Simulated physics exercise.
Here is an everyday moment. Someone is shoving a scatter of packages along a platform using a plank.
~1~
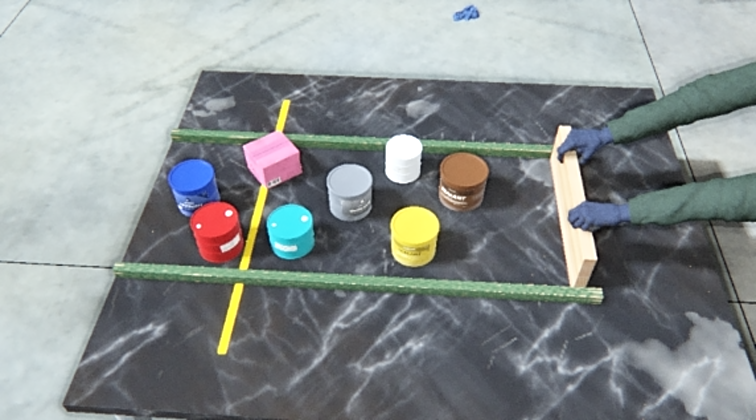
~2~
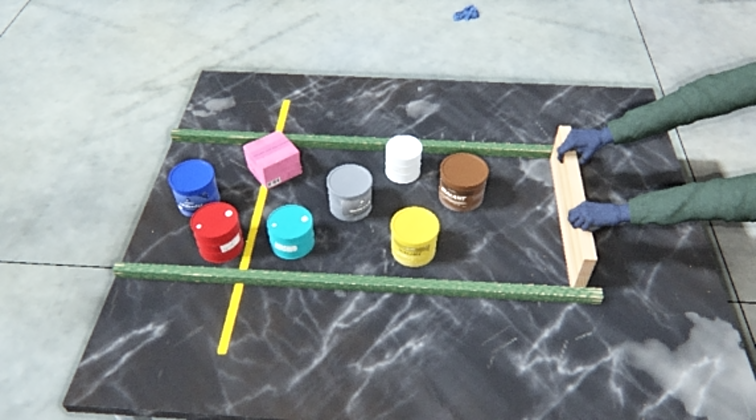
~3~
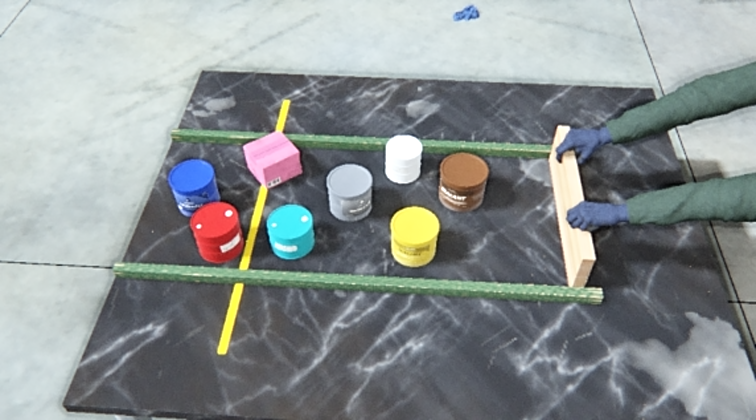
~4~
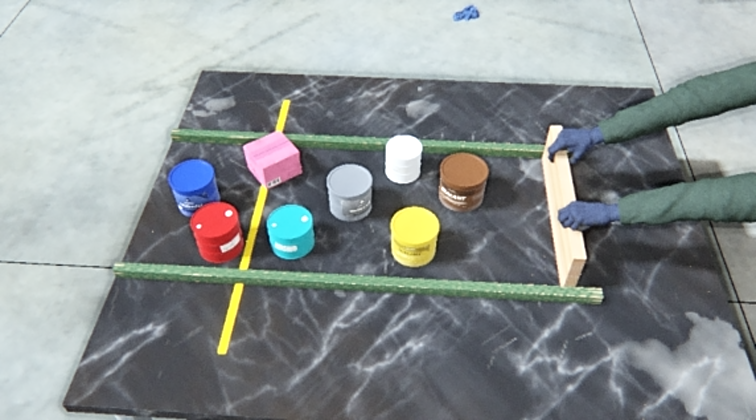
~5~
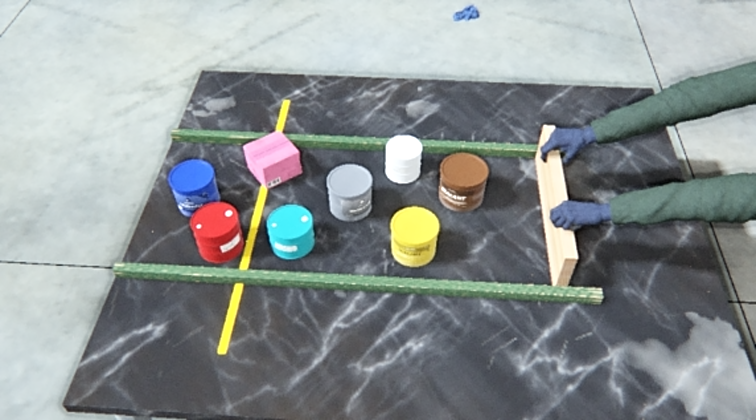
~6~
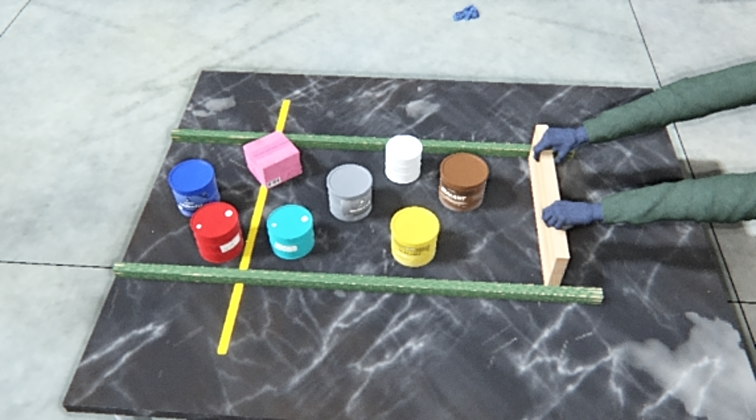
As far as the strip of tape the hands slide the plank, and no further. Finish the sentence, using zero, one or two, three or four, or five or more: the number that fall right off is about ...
The number that fall right off is about zero.
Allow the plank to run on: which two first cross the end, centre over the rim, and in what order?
Sequence: Red canister before blue pail.
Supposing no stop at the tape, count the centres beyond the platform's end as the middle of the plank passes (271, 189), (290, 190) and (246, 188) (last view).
The counts would come out as 0, 0 and 1.
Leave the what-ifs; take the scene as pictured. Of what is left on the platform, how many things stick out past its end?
The count would be 1.
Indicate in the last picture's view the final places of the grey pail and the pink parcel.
Grey pail at (211, 201), pink parcel at (214, 154).
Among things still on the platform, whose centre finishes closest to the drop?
The red canister is the one.
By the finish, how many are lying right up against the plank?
That comes to 3.
A little later, none off yet; blue pail at rest near (196, 189); red canister at rest near (218, 233); pink parcel at rest near (273, 160).
When it is over, the number that fall off is zero.
